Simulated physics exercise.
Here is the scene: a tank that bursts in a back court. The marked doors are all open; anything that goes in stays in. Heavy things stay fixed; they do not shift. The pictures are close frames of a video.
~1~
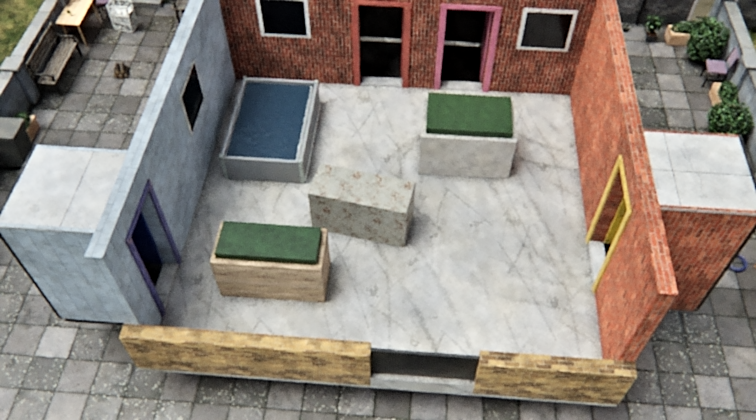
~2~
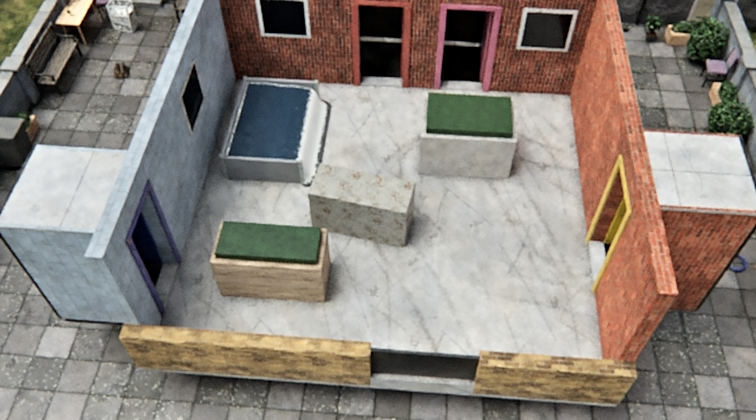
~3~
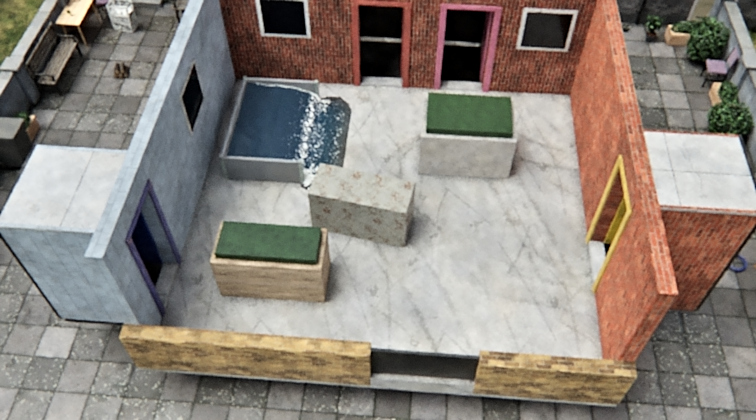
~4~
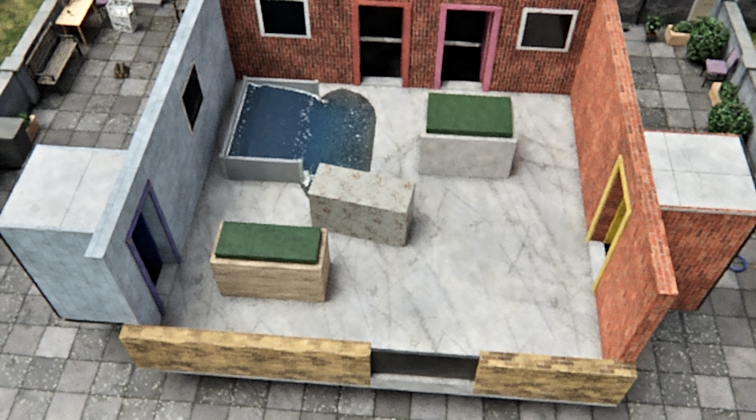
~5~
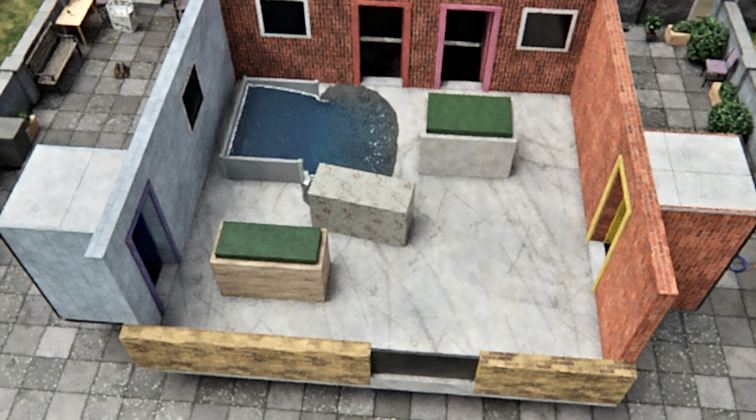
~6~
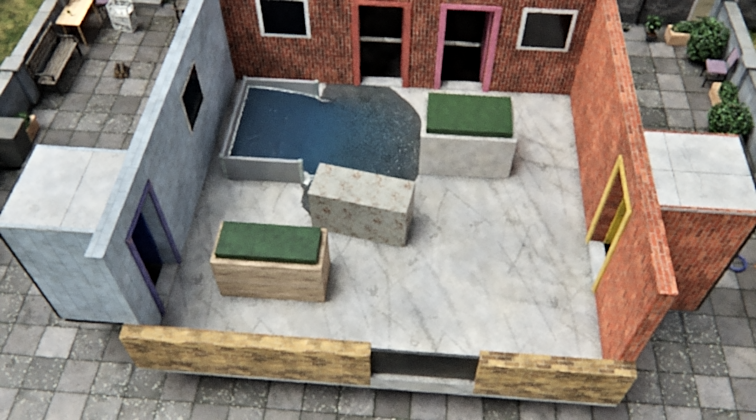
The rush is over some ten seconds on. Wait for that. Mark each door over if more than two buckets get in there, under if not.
Pink door - over; blue door - under; red door - over; yellow door - under.
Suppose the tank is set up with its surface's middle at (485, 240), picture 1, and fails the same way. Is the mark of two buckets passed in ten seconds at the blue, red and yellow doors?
Afterwards, blue undershoots; red undershoots; yellow overshoots.
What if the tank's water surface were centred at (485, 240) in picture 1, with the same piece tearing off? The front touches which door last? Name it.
Final one: The one in blue.
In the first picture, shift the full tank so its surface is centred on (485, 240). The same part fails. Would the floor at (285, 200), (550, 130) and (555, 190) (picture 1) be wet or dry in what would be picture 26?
First spot bare, second swamped, third swamped.
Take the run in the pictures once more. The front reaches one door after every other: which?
I'd go with the blue door.
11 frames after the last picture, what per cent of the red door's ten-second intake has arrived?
Something like 25 in a hundred.
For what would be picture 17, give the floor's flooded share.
That should be about 40 %.
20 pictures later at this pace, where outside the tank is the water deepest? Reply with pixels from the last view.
At about (559, 103).
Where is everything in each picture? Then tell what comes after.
The first picture shows still water in the tank at (272, 121).
In the second picture, water pours out at (309, 136) and has run to a hidden place.
In the third picture, water pours out at (309, 137) and has run to a hidden place.
In the fourth picture, water pours out at (309, 137) and has run to a hidden place.
In the fifth picture, water pours out at (309, 137) and has run to a hidden place.
In the sixth picture, water pours out at (309, 137) and has run to a hidden place.
A moment on, water covers 25 % of the floor; the pink door wet at the sill, nothing in, the blue door not reached, the red door under two buckets in, the yellow door not reached.
Next, water covers 40 % of the floor; the pink door under two buckets in, the blue door not reached, the red door under two buckets in, the yellow door not reached.
Then, water covers 55 % of the floor; the pink door over two buckets in, the blue door not reached, the red door over two buckets in, the yellow door wet at the sill, nothing in.
Later, water covers 65 % of the floor; the pink door over two buckets in, the blue door not reached, the red door over two buckets in, the yellow door wet at the sill, nothing in.
In the end, water covers 95 % of the floor; the pink door over two buckets in, the blue door wet at the sill, nothing in, the red door over two buckets in, the yellow door wet at the sill, nothing in.
